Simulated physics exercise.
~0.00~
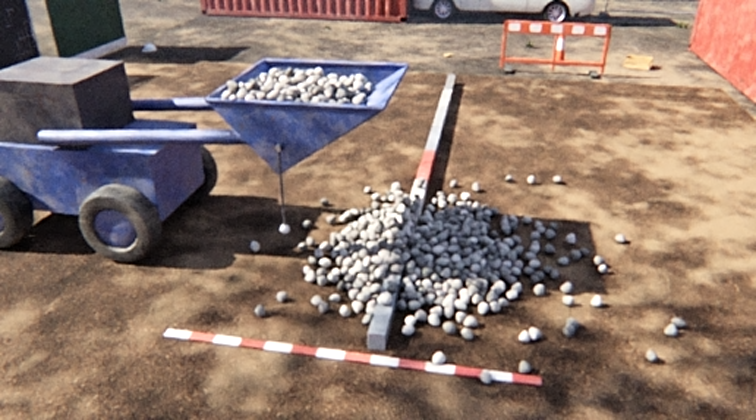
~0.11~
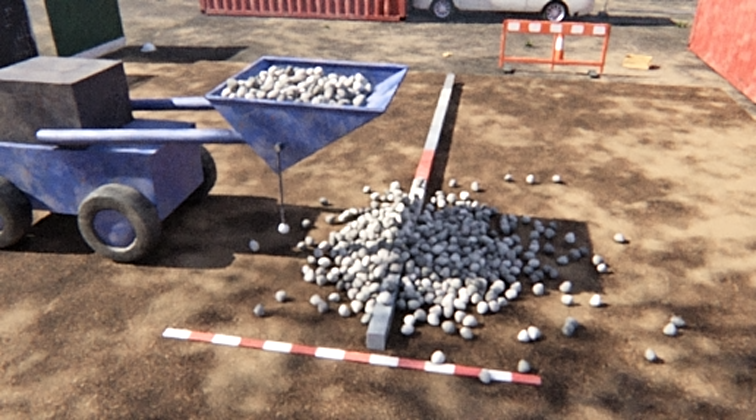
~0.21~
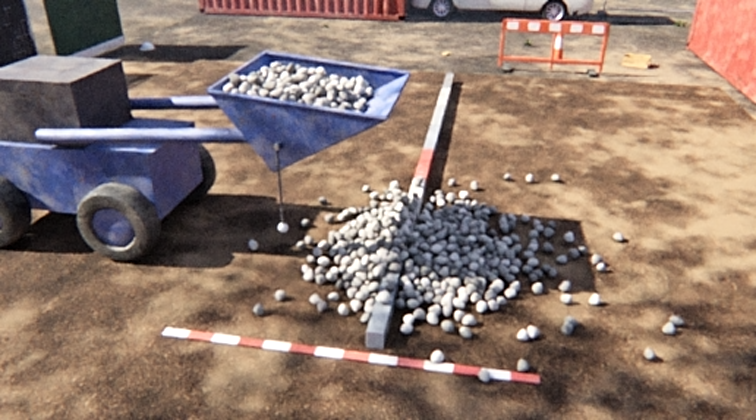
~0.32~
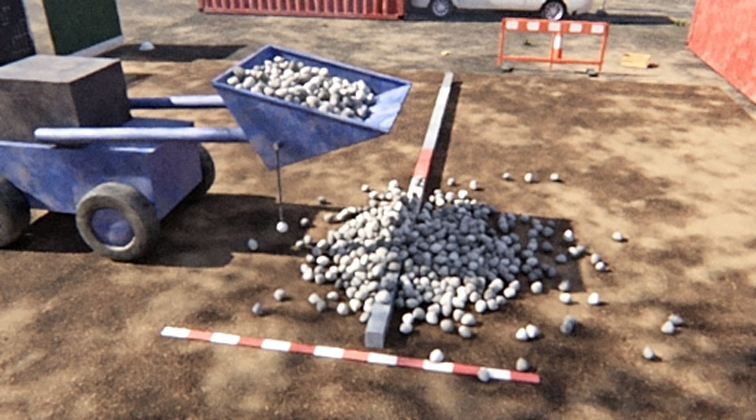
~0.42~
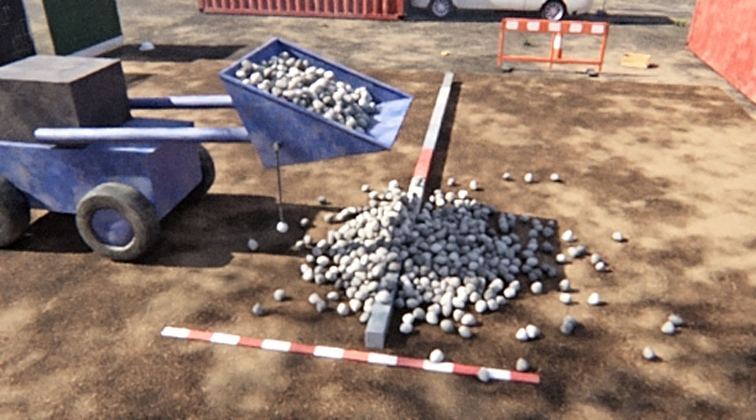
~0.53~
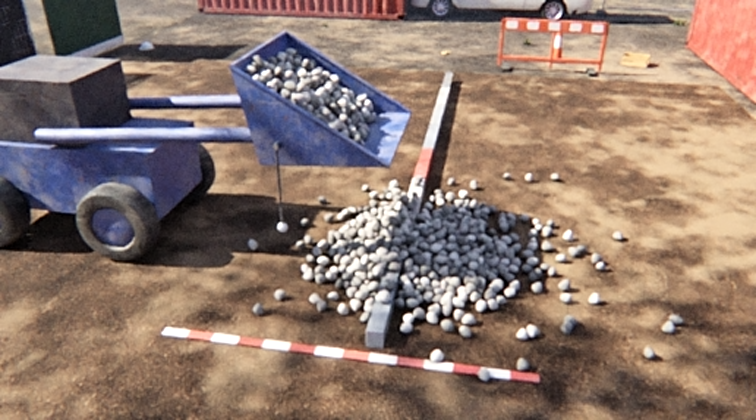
A sunlit yard of brown earth, with a red container, a parked vehicle and an orange-and-white barrier at the back, is seen from above at a slight distance. On the left, a blue loader holds a bucket of pale rounded stones beside a grey kerb, with more stones heaped across it behind a red-and-white striped pole. The bucket tilts steadily, its right lip lowering and its stones shifting, while the camera stays almost still.
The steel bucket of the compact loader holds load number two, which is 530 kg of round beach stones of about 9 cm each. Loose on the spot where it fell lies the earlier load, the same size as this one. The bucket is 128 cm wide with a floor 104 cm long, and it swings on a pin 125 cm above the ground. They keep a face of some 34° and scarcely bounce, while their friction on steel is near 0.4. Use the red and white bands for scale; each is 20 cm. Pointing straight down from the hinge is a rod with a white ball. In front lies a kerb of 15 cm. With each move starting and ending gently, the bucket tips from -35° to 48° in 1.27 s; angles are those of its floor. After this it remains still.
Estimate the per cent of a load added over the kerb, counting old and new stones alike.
Roughly 42 per cent of a load is added.
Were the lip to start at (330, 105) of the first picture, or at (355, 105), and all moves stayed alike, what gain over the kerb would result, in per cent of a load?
5 % and 15 %.
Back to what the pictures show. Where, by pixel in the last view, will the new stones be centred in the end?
Roughly pixel (390, 234) in the last view.
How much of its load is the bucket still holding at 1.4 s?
Estimate: 30 % remaining inside, roughly.
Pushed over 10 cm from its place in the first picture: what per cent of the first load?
About 20 %.
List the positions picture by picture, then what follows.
In the first picture, lip at (384, 109), floor tilted -35°, highest stones at (306, 78). The earlier load is highest near (400, 229), 24 cm above ground level, 42 % on this side of the kerb, 58 % over the kerb.
In the second picture, the bucket is at -33°, its lip at (384, 111); the top of the load is at (296, 77); the stones move at 0.1 m/s on average.
In the third picture, lip at (387, 119), floor tilted -29°, highest stones at (287, 74); the stones move at 0.3 m/s on average.
In the fourth picture, lip at (389, 132), floor tilted -22°, highest stones at (274, 69); the stones move at 0.3 m/s on average.
In the fifth picture, the bucket is at -13°, its lip at (391, 149); the top of the load is at (278, 65); the stones move at 0.4 m/s on average.
In the sixth picture, lip at (389, 166), floor tilted -4°, highest stones at (283, 60); the stones move at 0.5 m/s on average.
After 0.9 s the floor is at 35°; in per cent of one load, 98 in the bucket, 44 on this side of the kerb, 58 over the kerb; the foremost stones are at (649, 301).
After 1.4 s the floor is at 48°; in per cent of one load, 29 in the bucket, 101 on this side of the kerb, 70 over the kerb; the foremost stones are at (649, 301).
After 1.7 s the floor is at 48°; in per cent of one load, 0 in the bucket, 106 on this side of the kerb, 93 over the kerb; the foremost stones are at (649, 301).
After 4.5 s the floor is at 48°; in per cent of one load, 0 in the bucket, 100 on this side of the kerb, 99 over the kerb; the foremost stones are at (649, 301). Net gain over the kerb, 42.
